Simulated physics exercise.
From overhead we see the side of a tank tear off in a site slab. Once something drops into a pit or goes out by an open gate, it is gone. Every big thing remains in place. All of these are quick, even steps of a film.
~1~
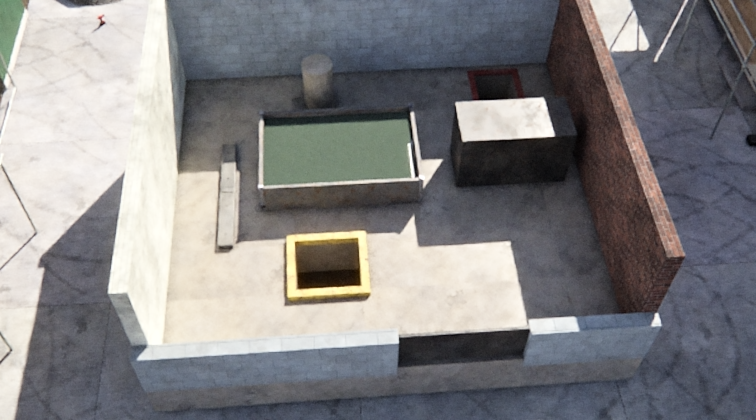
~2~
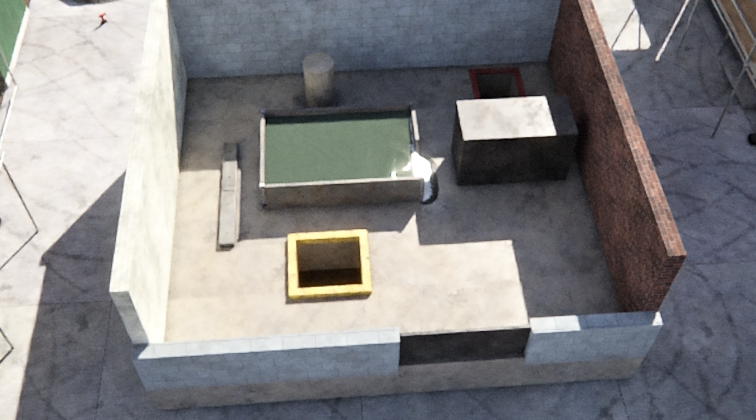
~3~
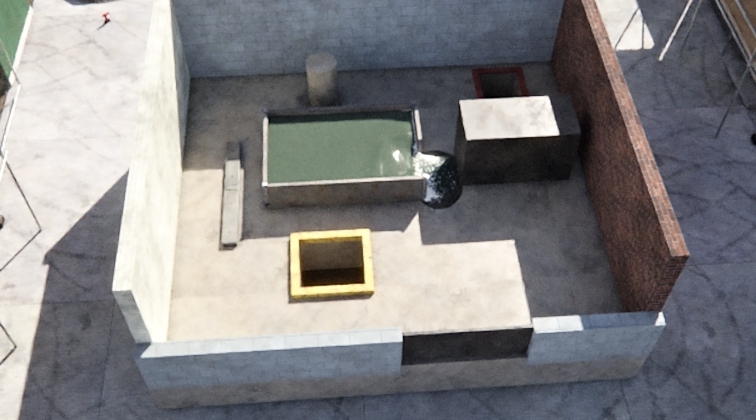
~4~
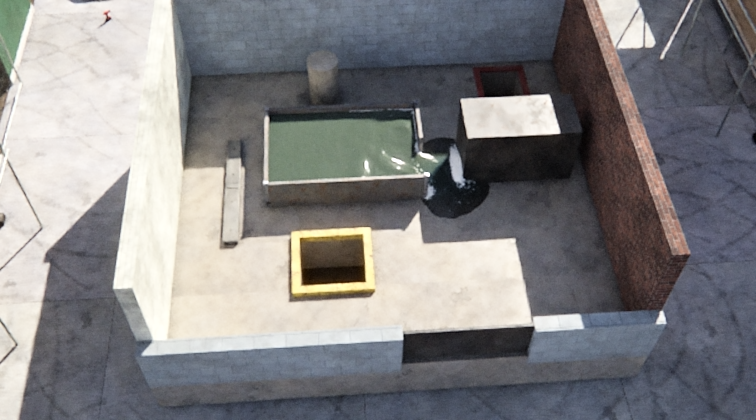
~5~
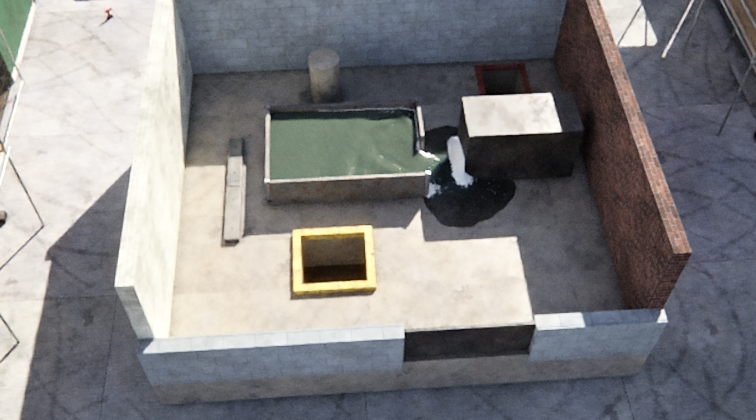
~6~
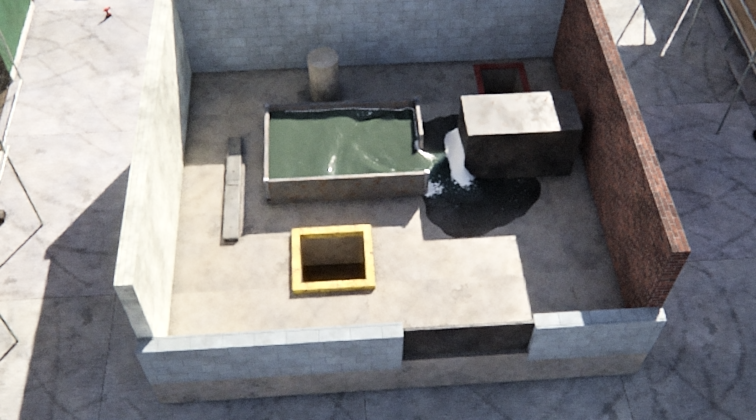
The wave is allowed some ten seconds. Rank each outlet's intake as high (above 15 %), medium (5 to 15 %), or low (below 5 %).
Intake: The gate is low; the yellow pit is low; the red pit is medium.
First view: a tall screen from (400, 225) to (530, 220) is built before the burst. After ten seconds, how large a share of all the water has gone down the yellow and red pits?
I'd say the yellow pit takes roughly 0 %, the red pit roughly 20 %.
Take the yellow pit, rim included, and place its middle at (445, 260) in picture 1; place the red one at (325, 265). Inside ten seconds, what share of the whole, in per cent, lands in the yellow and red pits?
Per cent: Yellow 6, red 2.
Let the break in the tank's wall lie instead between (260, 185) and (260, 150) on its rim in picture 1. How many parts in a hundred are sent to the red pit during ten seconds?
About 4 percent ends up in the red pit, by my reckoning.
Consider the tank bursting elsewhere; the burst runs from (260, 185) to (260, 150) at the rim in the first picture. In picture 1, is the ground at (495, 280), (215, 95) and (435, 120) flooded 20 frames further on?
Taking them in order, I'd say not reached, swamped and not reached.
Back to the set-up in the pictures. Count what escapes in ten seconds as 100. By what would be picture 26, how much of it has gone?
Estimate: Some 15 %.
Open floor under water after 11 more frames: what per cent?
It comes to 35 per cent.
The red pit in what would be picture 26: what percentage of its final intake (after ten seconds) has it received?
My estimate: Close to 15 per cent.
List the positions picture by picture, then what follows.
Still water in the open tank at (339, 148), in the first picture.
The front is at (424, 160), out from the gap at (417, 174), in the second picture.
The front is at (455, 163), out from the gap at (420, 174), in the third picture.
The front is at (482, 192), out from the gap at (421, 173), in the fourth picture.
Water pours out at (422, 171) and has run to (508, 191), in the fifth picture.
The front is at (532, 194), out from the gap at (421, 169), in the sixth picture.
A moment on, water covers 20 % of the floor; the gate 0 %, the yellow pit 0 %, the red pit 0 %.
Next, water covers 35 % of the floor; the gate 0 %, the yellow pit 0 %, the red pit 0 %.
Then, water covers 40 % of the floor; the gate 0 %, the yellow pit 0 %, the red pit 2 %.
Later, water covers 60 % of the floor; the gate 0 %, the yellow pit 0 %, the red pit 6 %.
In the end, water covers 85 % of the floor; the gate 0 %, the yellow pit 0 %, the red pit 12 %.
